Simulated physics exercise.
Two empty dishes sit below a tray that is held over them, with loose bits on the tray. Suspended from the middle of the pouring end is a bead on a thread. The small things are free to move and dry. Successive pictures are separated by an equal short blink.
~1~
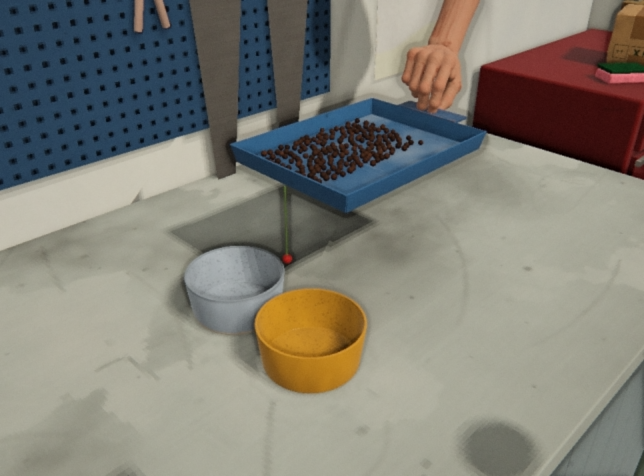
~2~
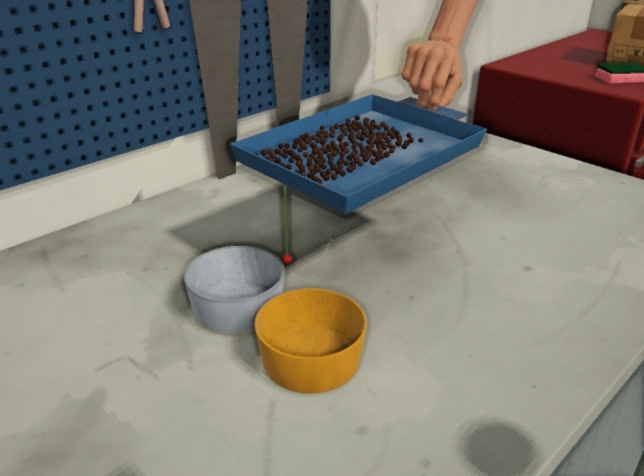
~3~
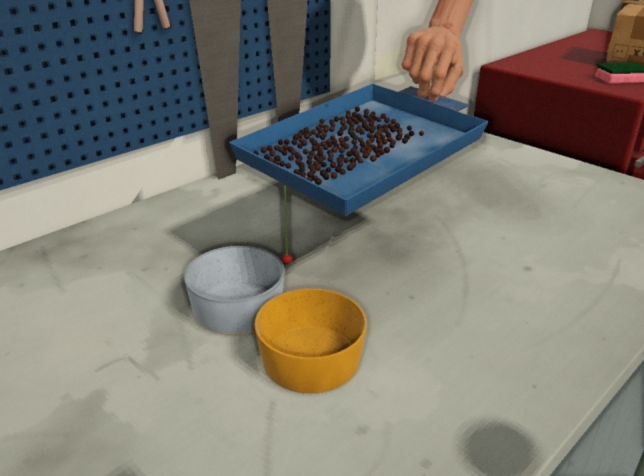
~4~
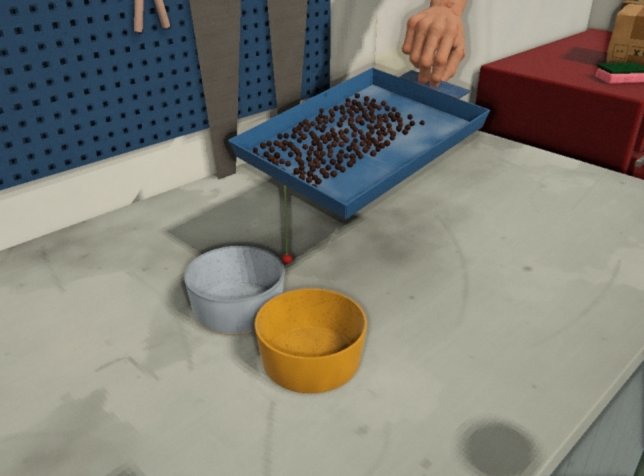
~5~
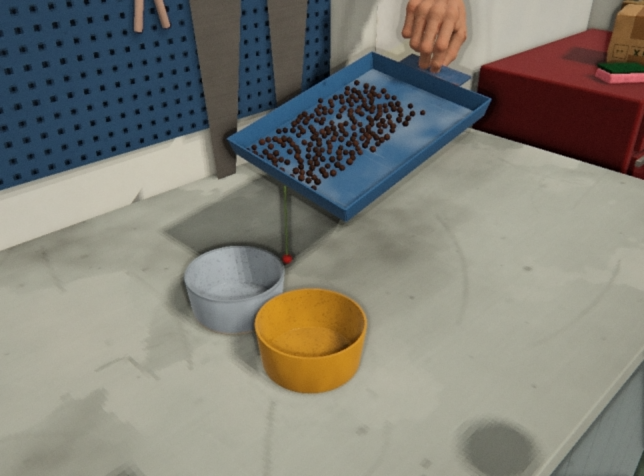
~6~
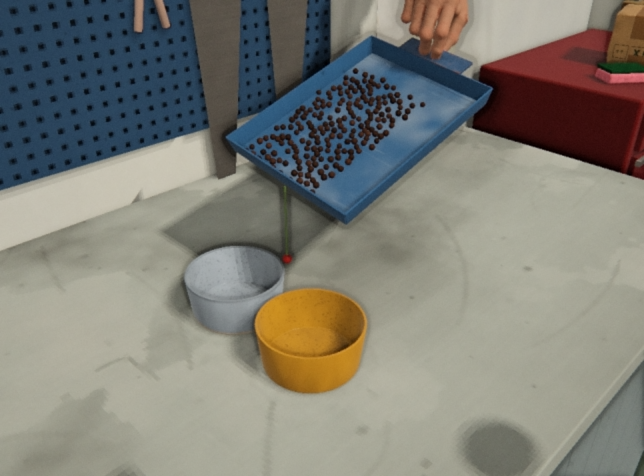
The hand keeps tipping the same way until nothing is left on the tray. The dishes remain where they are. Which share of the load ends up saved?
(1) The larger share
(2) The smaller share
1, the larger share.
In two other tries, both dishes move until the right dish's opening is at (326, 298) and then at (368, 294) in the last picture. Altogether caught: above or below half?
Result - try one, past the halfway mark; try two, past the halfway mark.
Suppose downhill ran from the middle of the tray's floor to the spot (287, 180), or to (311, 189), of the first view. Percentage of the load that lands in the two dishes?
Well, 90 percent for one and then 90 percent for the other.
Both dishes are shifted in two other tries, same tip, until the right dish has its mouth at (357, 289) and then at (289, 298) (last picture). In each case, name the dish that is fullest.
First try, the one on the right; second try, the one on the right.
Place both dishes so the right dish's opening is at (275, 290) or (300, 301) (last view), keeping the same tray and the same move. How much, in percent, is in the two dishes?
30% for the first placement, 90% for the second.
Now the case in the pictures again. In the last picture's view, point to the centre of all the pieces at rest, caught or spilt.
Close to (323, 354), more or less.
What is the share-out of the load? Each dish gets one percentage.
0 % left, 80 % right.
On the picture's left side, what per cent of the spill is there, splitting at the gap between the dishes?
It works out at some 10 percent.
Shortly afterwards, tray tipped steeply; the bulk on the tray; a little in the right dish; a little in the air.
Next, tray tipped past a quarter turn; near a third on the tray; near a third in the right dish; only a few outside both; near a quarter in the air.
Some moments later, tray tipped past a quarter turn; the bulk in the right dish; only a few in the left dish; near a quarter outside both.
In the end, tray tipped past a quarter turn; the bulk in the right dish; only a few in the left dish; near a quarter outside both.
